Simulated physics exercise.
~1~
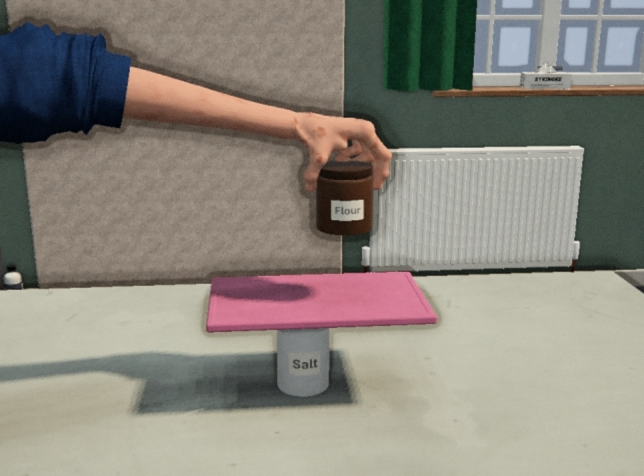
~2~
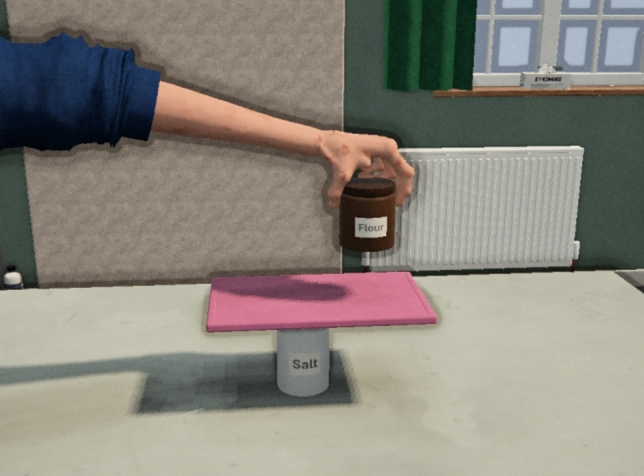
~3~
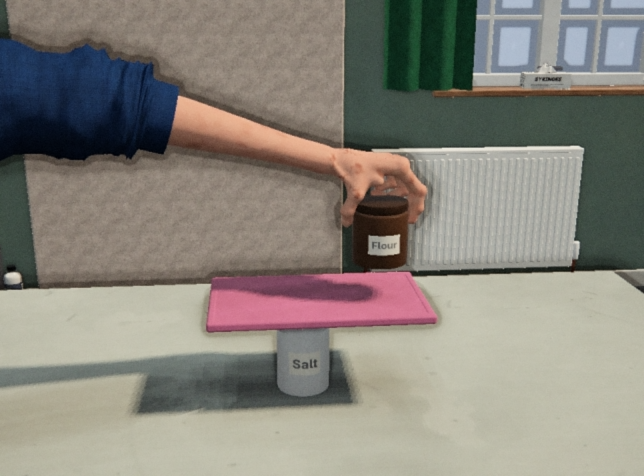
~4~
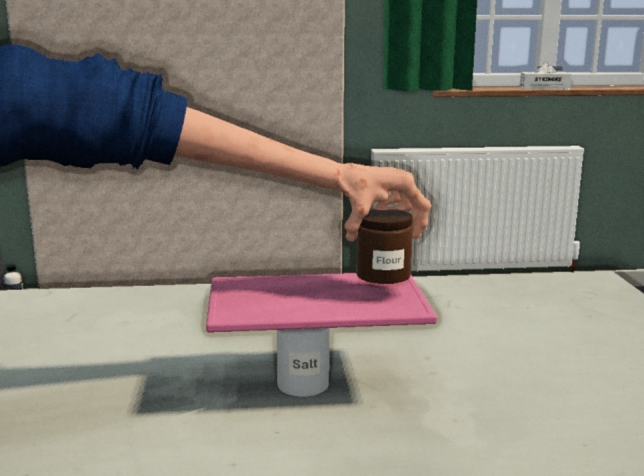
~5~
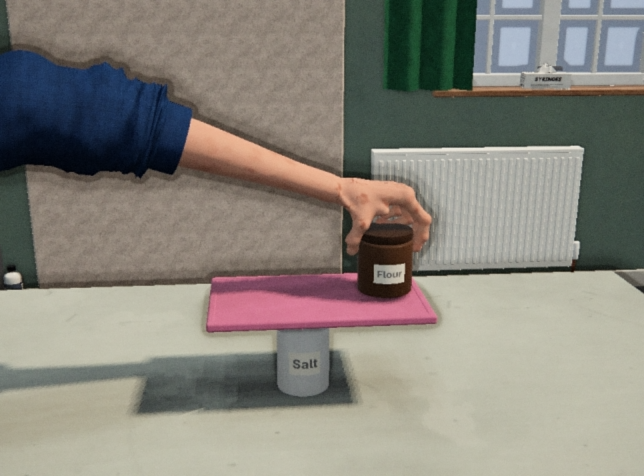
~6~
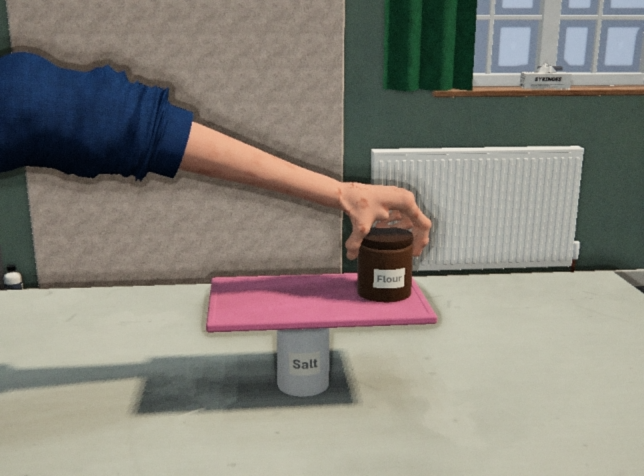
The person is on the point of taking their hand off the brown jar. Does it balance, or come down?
Falls down.
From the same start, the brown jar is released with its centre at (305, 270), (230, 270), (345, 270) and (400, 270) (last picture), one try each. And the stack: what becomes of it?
So, first go it stays put, second go it comes down, third go it comes down, fourth go it comes down.
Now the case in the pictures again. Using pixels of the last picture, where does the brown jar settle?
About (434, 355).
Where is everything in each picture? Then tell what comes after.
In the first frame, coming down; brown jar (344, 197); pink lid (317, 299).
In the second frame, coming down; brown jar (367, 214); pink lid (317, 299).
In the third frame, coming down; brown jar (380, 231); pink lid (317, 299).
In the fourth frame, coming down; brown jar (384, 246); pink lid (317, 299).
In the fifth frame, coming down; brown jar (385, 259); pink lid (317, 299).
In the sixth frame, in place under the hand; brown jar (385, 263); pink lid (317, 299).
Then, 0.30 s after the last picture, brown jar now fallen; pink lid tipped 66° from how it was.
Then, 0.40 s after the last picture, pink lid tipped 74° from how it was.
At rest, fallen, brown jar; tipped over in the stack, pink lid; white jar in place. Seen from the same camera at the end, brown jar near (434, 356). The stack loses its balance.
